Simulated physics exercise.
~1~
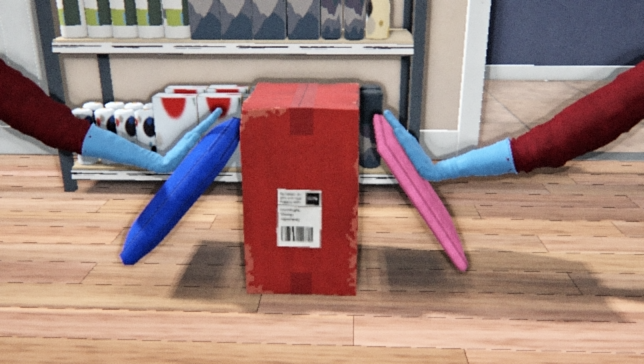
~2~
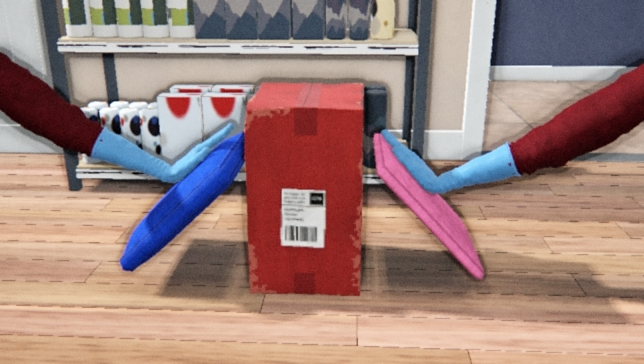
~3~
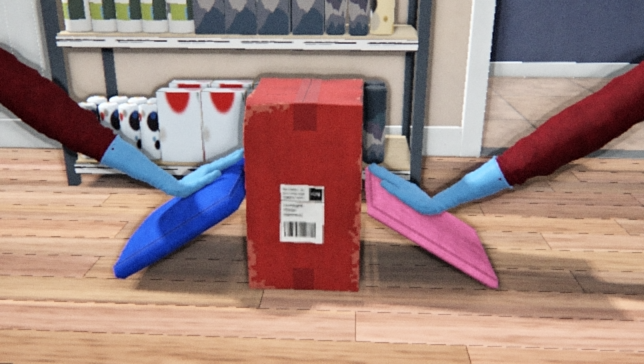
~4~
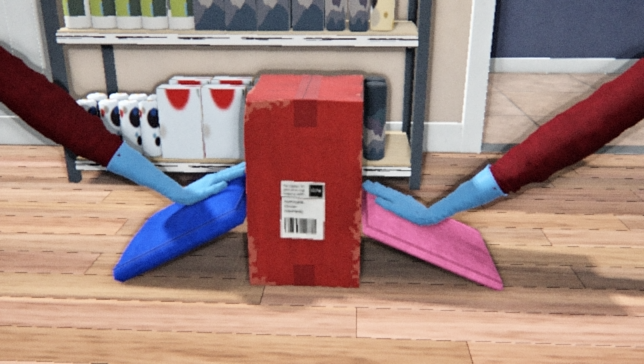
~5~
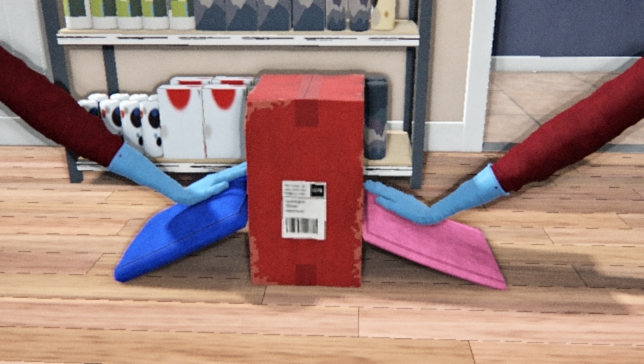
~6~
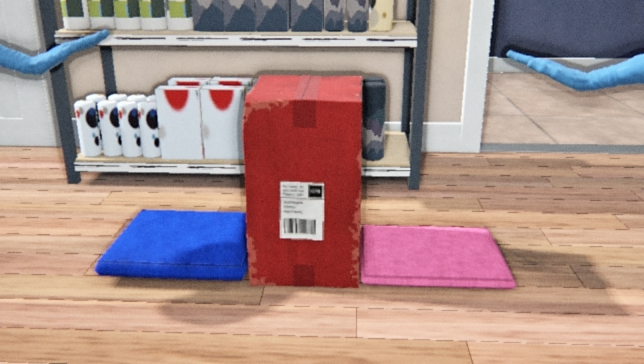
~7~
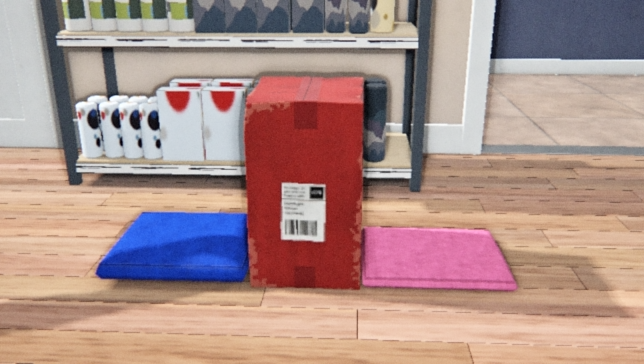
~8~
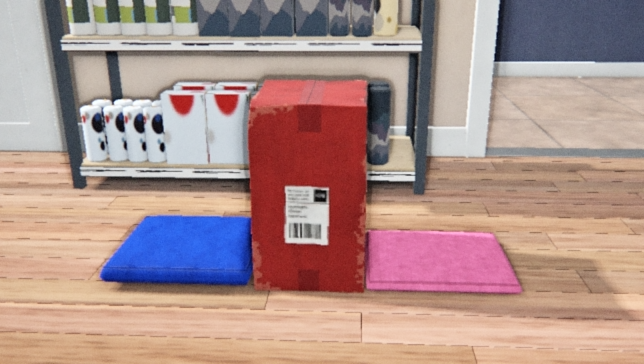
In a room with a pale wooden floor, seen from the front by a slightly swaying camera, a scuffed red box with a white label stands upright before shelves of bottles and containers. Two arms in dark red sleeves and light blue gloves hold a blue cushion against its left side and a pink seat pad against its right. Both soft pieces tilt outward and sink lower under the hands. The hands then let go and draw away to either side. The cushion and pad drop flat and remain on the floor beside the box, which stays standing.
